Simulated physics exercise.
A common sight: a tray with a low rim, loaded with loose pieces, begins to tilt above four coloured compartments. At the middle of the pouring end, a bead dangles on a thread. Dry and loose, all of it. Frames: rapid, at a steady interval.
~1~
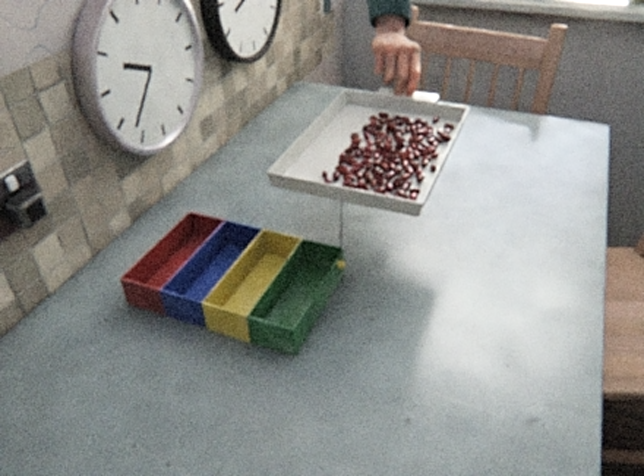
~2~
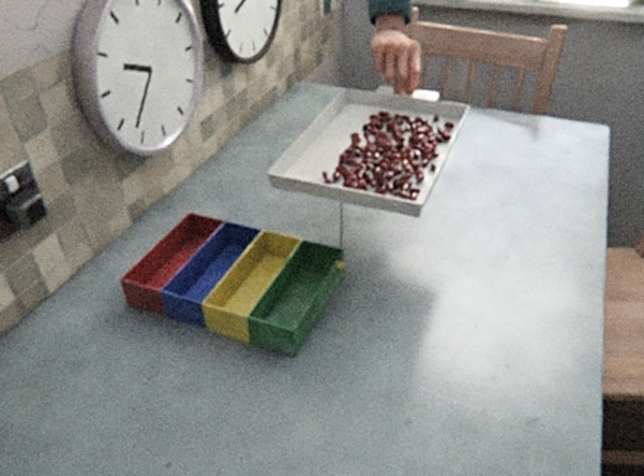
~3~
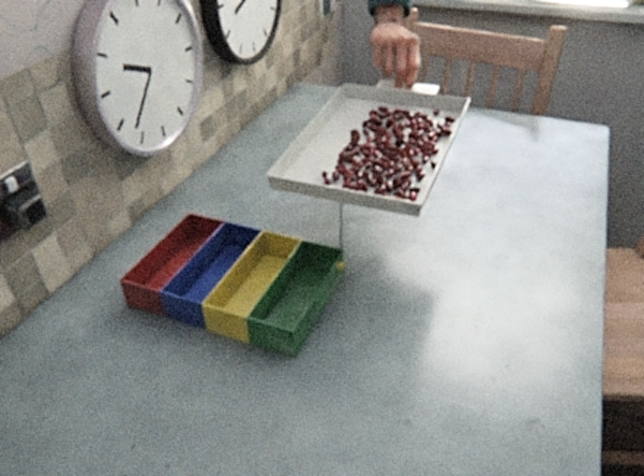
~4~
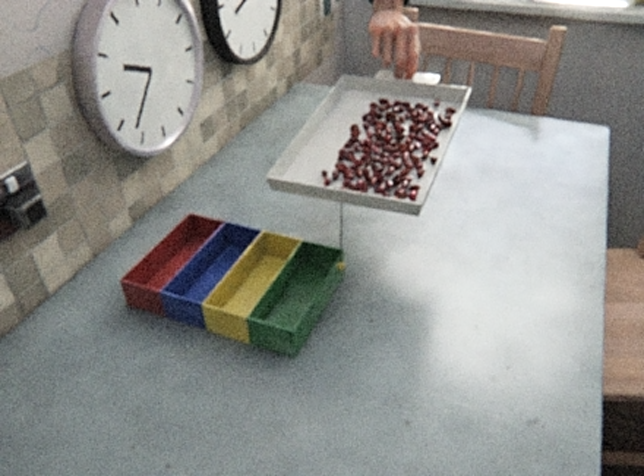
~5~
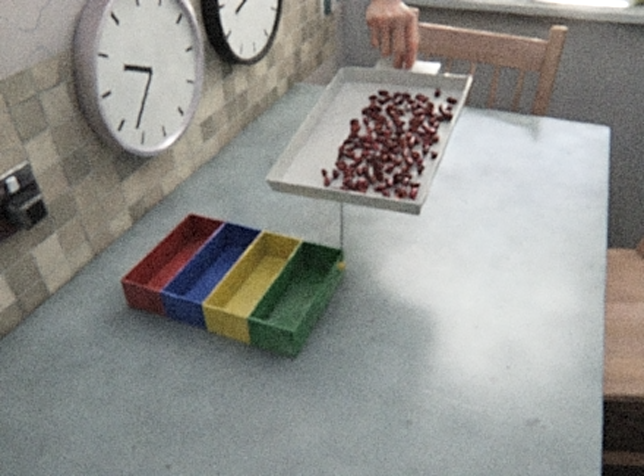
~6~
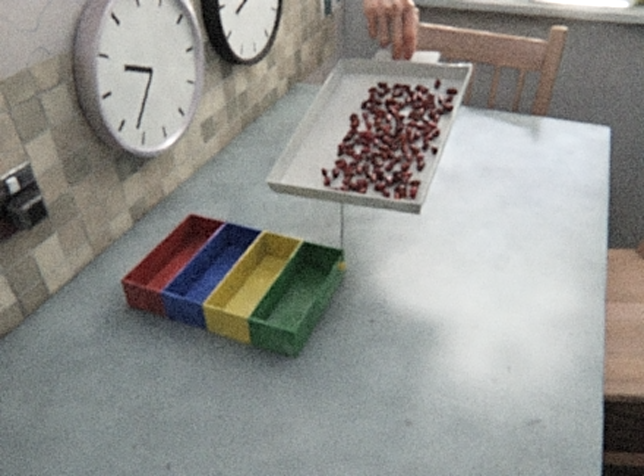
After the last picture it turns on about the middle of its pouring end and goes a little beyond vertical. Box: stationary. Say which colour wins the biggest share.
Green wins the biggest share.
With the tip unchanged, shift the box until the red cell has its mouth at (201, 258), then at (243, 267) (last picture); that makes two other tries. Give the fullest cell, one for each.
That yellow cell first, blue second.
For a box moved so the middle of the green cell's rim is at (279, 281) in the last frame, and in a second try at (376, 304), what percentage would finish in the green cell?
About 50 per cent first, then about 10 per cent.
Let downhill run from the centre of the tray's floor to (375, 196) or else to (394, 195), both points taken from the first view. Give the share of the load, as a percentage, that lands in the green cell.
In turn 10 and 0 in a hundred.
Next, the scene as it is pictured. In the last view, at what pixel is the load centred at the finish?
Last view, resting centre - approx. (294, 321).
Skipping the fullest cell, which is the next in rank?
The answer is the yellow one.
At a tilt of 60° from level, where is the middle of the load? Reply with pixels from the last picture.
Roughly at (339, 154).
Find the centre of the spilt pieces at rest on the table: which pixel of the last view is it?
Centre: Close to (342, 350).
Shortly afterwards, tray tipped steeply; the whole lot on the tray.
Next, tray tipped right over; all but a few on the tray; only a few in the green cell; only a few falling or outside the box.
Some moments later, tray tipped past a quarter turn; near half in the green cell; near a quarter in the yellow cell; near a third falling or outside the box.
In the end, tray tipped past a quarter turn; near half in the green cell; near a quarter in the yellow cell; none at all in the blue cell; none at all in the red cell; near a third outside the box.
